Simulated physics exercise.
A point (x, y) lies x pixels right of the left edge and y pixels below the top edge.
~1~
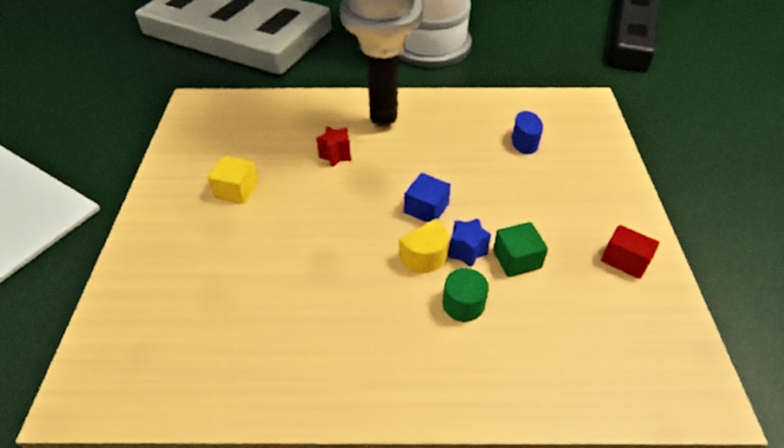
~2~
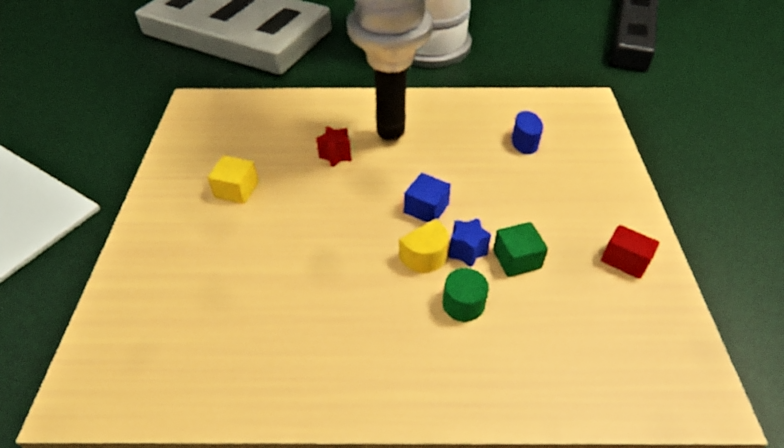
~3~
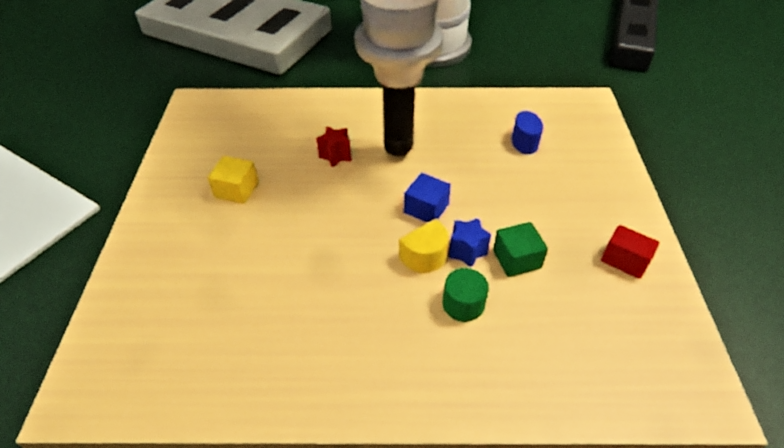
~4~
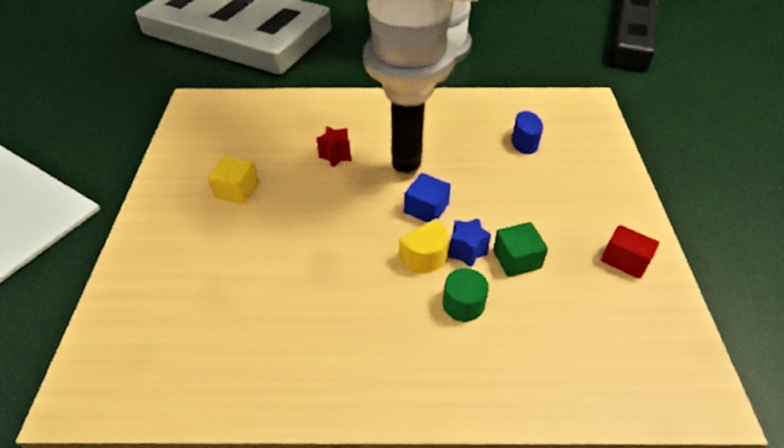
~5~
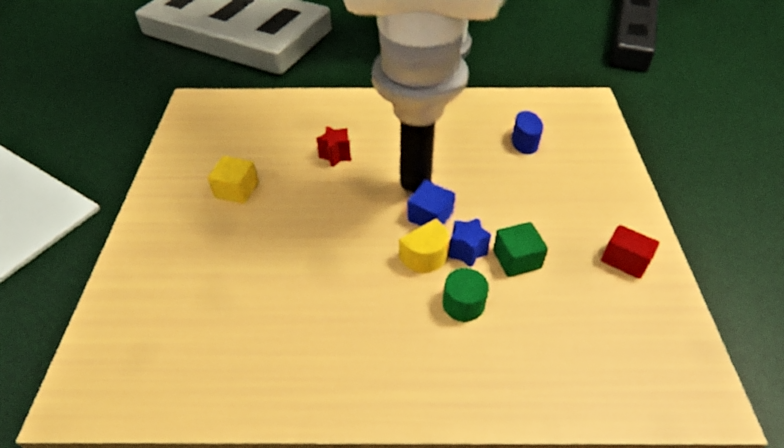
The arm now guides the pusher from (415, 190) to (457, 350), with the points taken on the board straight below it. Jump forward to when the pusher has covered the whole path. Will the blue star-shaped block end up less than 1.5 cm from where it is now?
I believe not.
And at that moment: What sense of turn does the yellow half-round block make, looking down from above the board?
Answer: Clockwise.
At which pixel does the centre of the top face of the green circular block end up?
Around (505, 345).
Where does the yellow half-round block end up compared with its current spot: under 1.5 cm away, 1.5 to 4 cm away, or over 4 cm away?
More than 4 cm.
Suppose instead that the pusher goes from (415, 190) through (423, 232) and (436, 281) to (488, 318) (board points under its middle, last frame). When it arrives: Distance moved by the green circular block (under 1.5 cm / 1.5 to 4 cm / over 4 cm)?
The shift is above 4 cm.
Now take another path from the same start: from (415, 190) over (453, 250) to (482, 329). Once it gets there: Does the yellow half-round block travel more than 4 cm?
In short: No.
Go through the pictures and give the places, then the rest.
In the first picture, pusher tip at (384, 118); block tops, yellow half-round block at (427, 237); blue square at (428, 188); green circular block at (467, 284); blue star-shaped block at (470, 231).
In the second picture, pusher at (391, 132); blocks unchanged.
In the third picture, pusher at (399, 147); blocks unchanged.
In the fourth picture, pusher at (407, 164); blocks unchanged.
In the fifth picture, pusher at (416, 183); yellow half-round block at (427, 237); blue square at (432, 196); green circular block at (467, 284); blue star-shaped block at (470, 231).
What follows on the original path. One third of the way, pusher at (427, 228); yellow half-round block at (429, 254), turned 70° clockwise; blue square at (456, 235); blue star-shaped block at (492, 253), turned 30° anticlockwise.
Two thirds of the way, pusher at (442, 283); yellow half-round block at (420, 292), turned 80° clockwise; blue square at (483, 274), turned 30° anticlockwise; green circular block at (477, 309); blue star-shaped block at (523, 272), turned 80° anticlockwise.
At the end, pusher at (458, 343); yellow half-round block at (413, 308), turned 110° clockwise; blue square at (488, 279), turned 40° anticlockwise; green circular block at (505, 345); blue star-shaped block at (527, 273), turned 85° anticlockwise.
